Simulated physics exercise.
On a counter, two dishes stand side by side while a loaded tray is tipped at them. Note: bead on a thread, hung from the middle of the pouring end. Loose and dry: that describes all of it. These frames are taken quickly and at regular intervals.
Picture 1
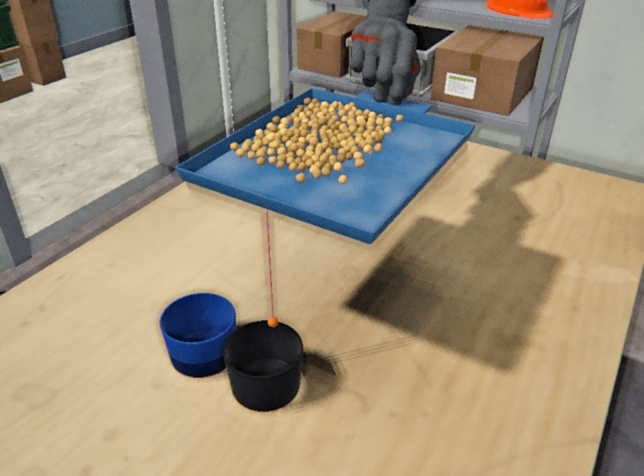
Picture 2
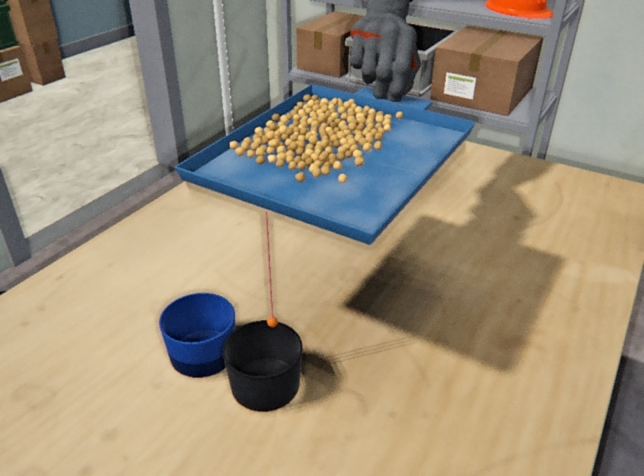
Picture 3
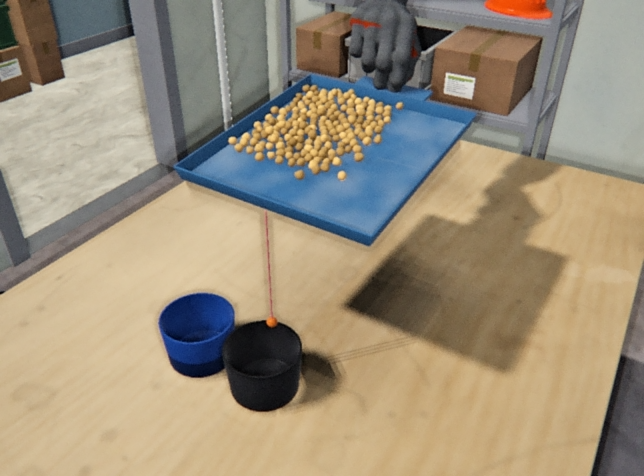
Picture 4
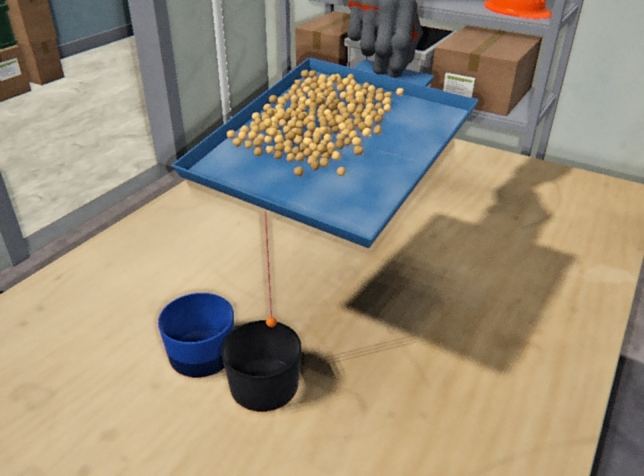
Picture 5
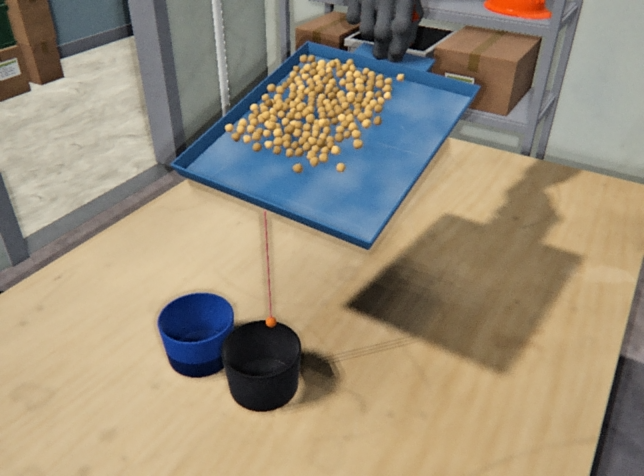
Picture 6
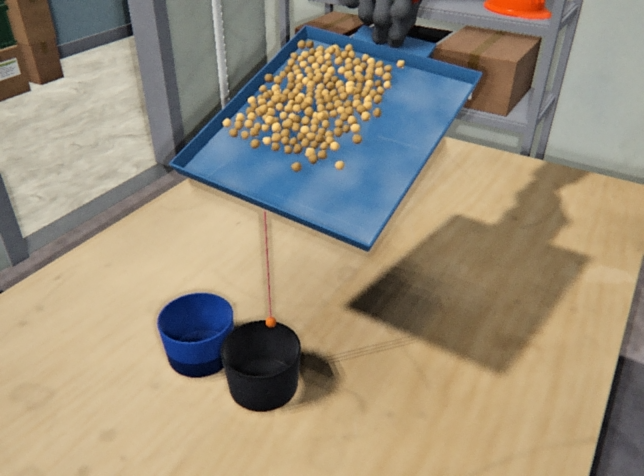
On a wooden table, a dark gripper raising the far end of a blue tray of chickpeas above blue and black dishes.
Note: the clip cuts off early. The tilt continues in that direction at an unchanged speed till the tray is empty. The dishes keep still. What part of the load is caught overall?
The dishes will keep a minor share of it.
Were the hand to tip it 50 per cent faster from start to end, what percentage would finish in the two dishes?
That works out at about 10 percent.
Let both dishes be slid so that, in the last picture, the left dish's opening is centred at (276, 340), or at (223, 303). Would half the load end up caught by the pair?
In turn: Not half; not half.
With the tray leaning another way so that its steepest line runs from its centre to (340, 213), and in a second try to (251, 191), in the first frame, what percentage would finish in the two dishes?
Respectively close to 10 and 80 in a hundred.
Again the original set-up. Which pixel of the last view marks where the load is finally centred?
I'd place the middle at about (288, 422).
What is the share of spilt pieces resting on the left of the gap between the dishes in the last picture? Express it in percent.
Near 20 in a hundred.
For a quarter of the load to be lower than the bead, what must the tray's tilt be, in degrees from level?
Approx. reading: About 80°.
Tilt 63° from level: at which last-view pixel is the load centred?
I'd mark the middle close to (286, 204).
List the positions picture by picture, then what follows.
Corners of the pouring end at (181, 167) and (371, 230), level; middle of the load at (323, 135), dried chickpeas; left dish at (176, 355); right dish at (241, 389); bead on its thread at (273, 322), in the first picture.
Corners of the pouring end at (180, 166) and (371, 230), level; middle of the load at (323, 133), in the second picture.
Corners of the pouring end at (179, 166) and (370, 232), tipped barely, lowest at the right corner; middle of the load at (322, 126), in the third picture.
Corners of the pouring end at (178, 164) and (369, 235), tipped a little, lowest at the right corner; middle of the load at (321, 116), in the fourth picture.
Corners of the pouring end at (176, 163) and (368, 238), tipped a little, lowest at the right corner; middle of the load at (321, 106), in the fifth picture.
Corners of the pouring end at (175, 162) and (368, 241), tipped clearly, lowest at the right corner; middle of the load at (319, 98); left dish at (173, 355); right dish at (239, 389), in the sixth picture.
Soon, tray tipped steeply; most on the tray; a stray few in the right dish; a stray few outside both; about a quarter in the air.
A while on, tray tipped past a quarter turn; about half on the tray; a small part in the right dish; about a third outside both; a small part in the air.
Towards the end, tray tipped past a quarter turn; about a quarter in the right dish; a stray few in the left dish; most outside both.
Finally, tray tipped past a quarter turn; about a quarter in the right dish; a stray few in the left dish; most outside both.
